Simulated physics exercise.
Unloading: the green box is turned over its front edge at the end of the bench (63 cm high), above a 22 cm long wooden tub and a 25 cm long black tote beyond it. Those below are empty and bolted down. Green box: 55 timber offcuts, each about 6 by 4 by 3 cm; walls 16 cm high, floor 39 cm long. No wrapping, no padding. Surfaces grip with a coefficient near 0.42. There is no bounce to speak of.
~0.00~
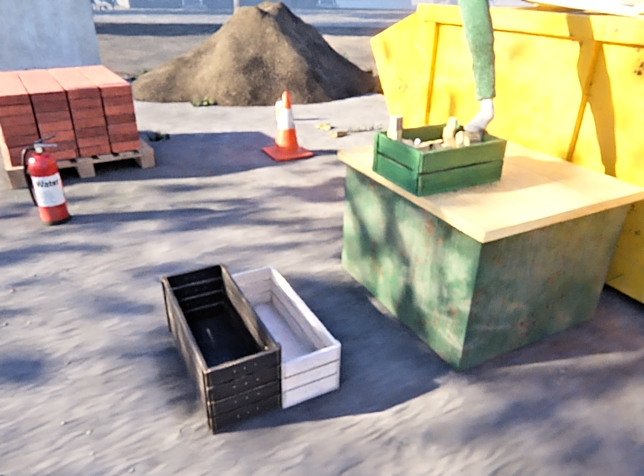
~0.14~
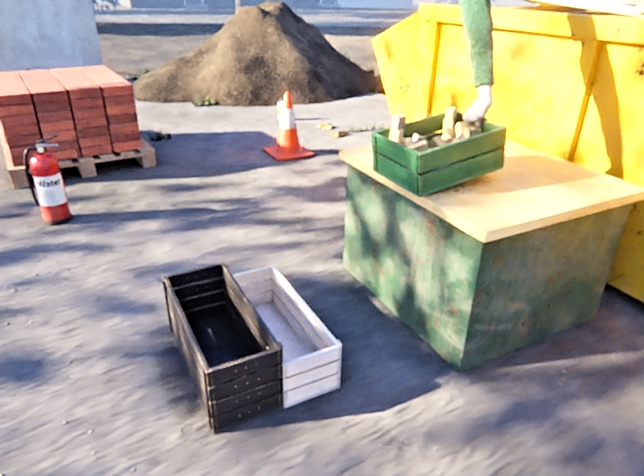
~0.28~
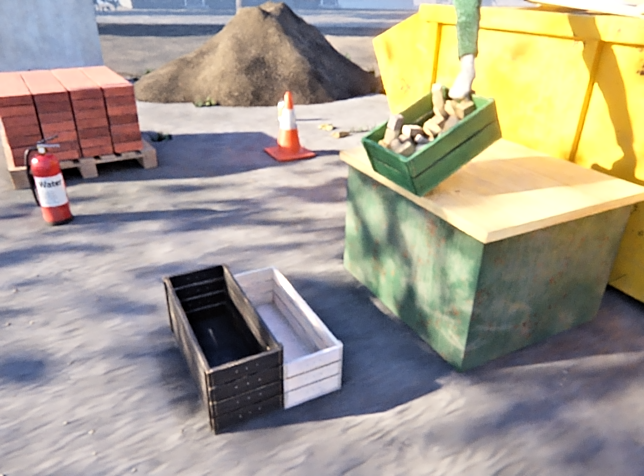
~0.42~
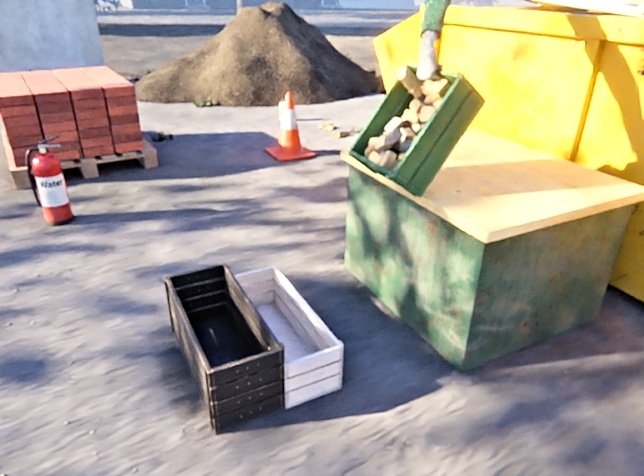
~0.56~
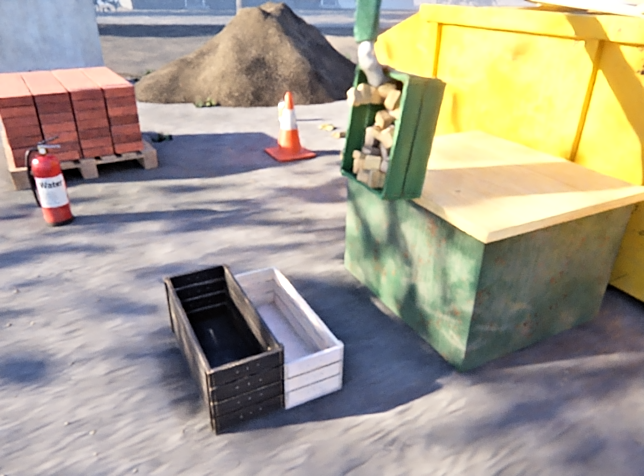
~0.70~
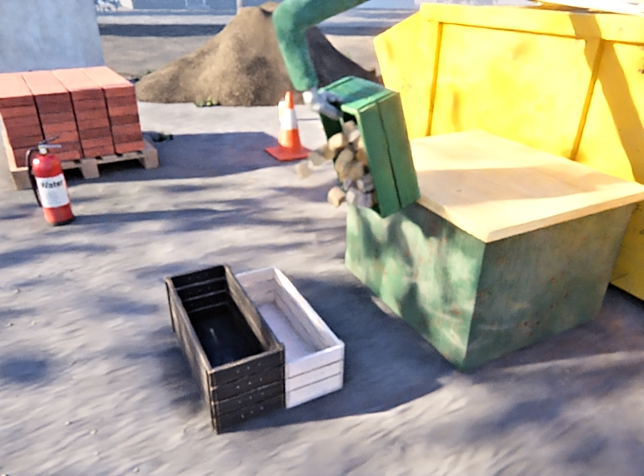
A green box of timber offcuts sits at the edge of a wood-topped green bench in a sunlit yard, seen from above by a still camera. A black wooden container and a white one stand on the ground to the left, with bricks, a red extinguisher, a cone, a dirt mound and a yellow skip around. A green-sleeved arm tilts the box steadily leftward past upright, and several offcuts tumble out.
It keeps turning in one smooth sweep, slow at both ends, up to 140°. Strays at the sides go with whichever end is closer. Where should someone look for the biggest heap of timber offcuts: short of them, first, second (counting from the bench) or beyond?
The biggest part goes to the ground before both.
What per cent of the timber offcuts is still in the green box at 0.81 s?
Some 45 per cent.
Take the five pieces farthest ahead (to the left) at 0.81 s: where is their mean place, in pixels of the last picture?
Around (289, 251).
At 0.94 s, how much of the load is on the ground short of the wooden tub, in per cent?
About 0 per cent.
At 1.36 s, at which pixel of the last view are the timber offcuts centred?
At about (315, 333).
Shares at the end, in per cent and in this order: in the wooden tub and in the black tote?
Roughly 40 and 0 per cent.
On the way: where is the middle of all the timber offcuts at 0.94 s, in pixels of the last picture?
At about (332, 272).
After 0.81 s, tilt 126°; 25 still in the green box and 30 in the air.
After 0.94 s, tilt 138°; 10 still in the green box, 17 in the wooden tub and 28 in the air.
After 1.12 s, tilt 140°; 23 in the wooden tub, 17 on the ground short of the wooden tub and 15 in the air.
When it is over (at 1.36 s), 23 in the wooden tub and 32 on the ground short of the wooden tub.
